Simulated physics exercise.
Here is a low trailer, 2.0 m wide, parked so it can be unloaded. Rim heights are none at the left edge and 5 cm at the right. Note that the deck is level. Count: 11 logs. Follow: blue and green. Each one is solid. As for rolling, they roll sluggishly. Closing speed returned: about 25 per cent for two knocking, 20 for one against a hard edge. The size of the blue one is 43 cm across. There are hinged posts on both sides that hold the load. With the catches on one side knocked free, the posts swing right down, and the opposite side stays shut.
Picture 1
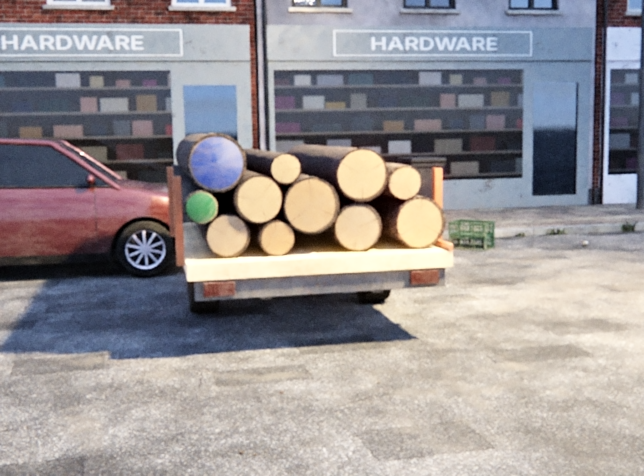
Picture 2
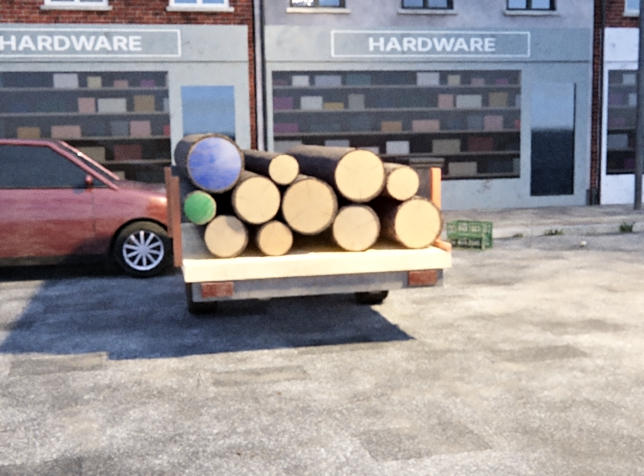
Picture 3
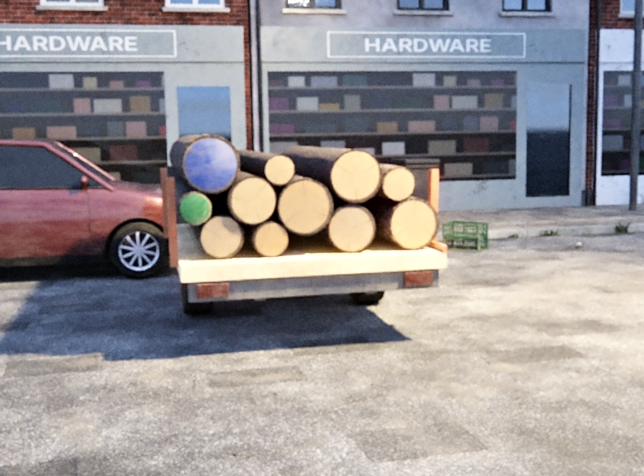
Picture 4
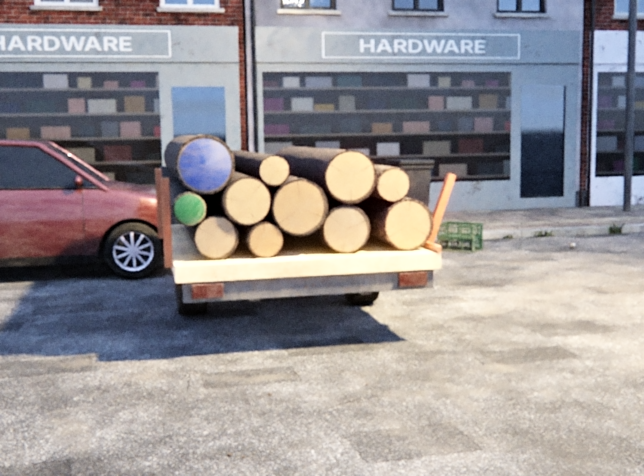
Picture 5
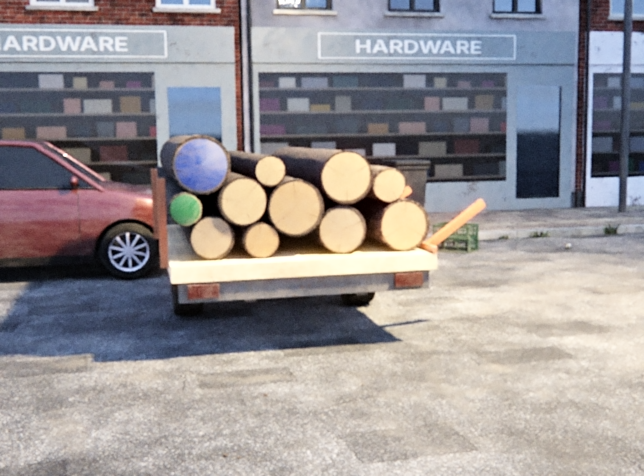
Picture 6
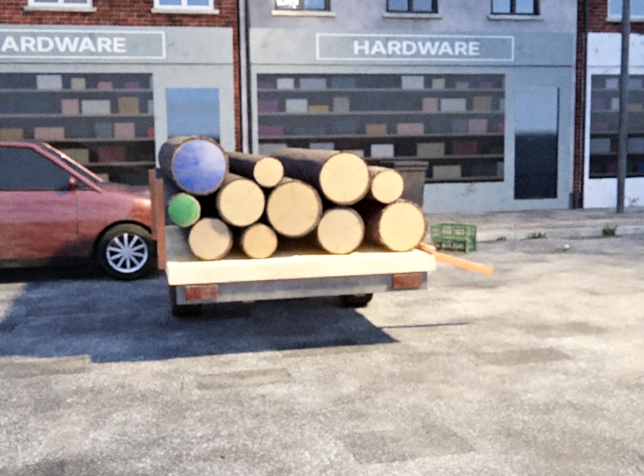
A low trailer stands on a grey paved lot, seen from behind, with a red car to its left and hardware shopfronts across the background. Logs with pale cut ends are stacked on its level deck, a blue-ended one at the upper left above a smaller green-ended one. The view drifts slightly right while the right-hand post swings outward and down past level, and the logs stay still.
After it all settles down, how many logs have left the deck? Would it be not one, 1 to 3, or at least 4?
It would be not one.
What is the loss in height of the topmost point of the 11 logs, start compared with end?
0 cm.
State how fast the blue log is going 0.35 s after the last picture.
Speed: Around 0.0 m/s.
Another 0.3 s on from the last picture, blue is up on others, 25 cm from the left edge; green is up on others, 10 cm from the left edge; 0 of 11 are off.
In the end (0.8 s after the last picture), blue is up on others, 25 cm from the left edge; green is up on others, 10 cm from the left edge; 0 of 11 are off.
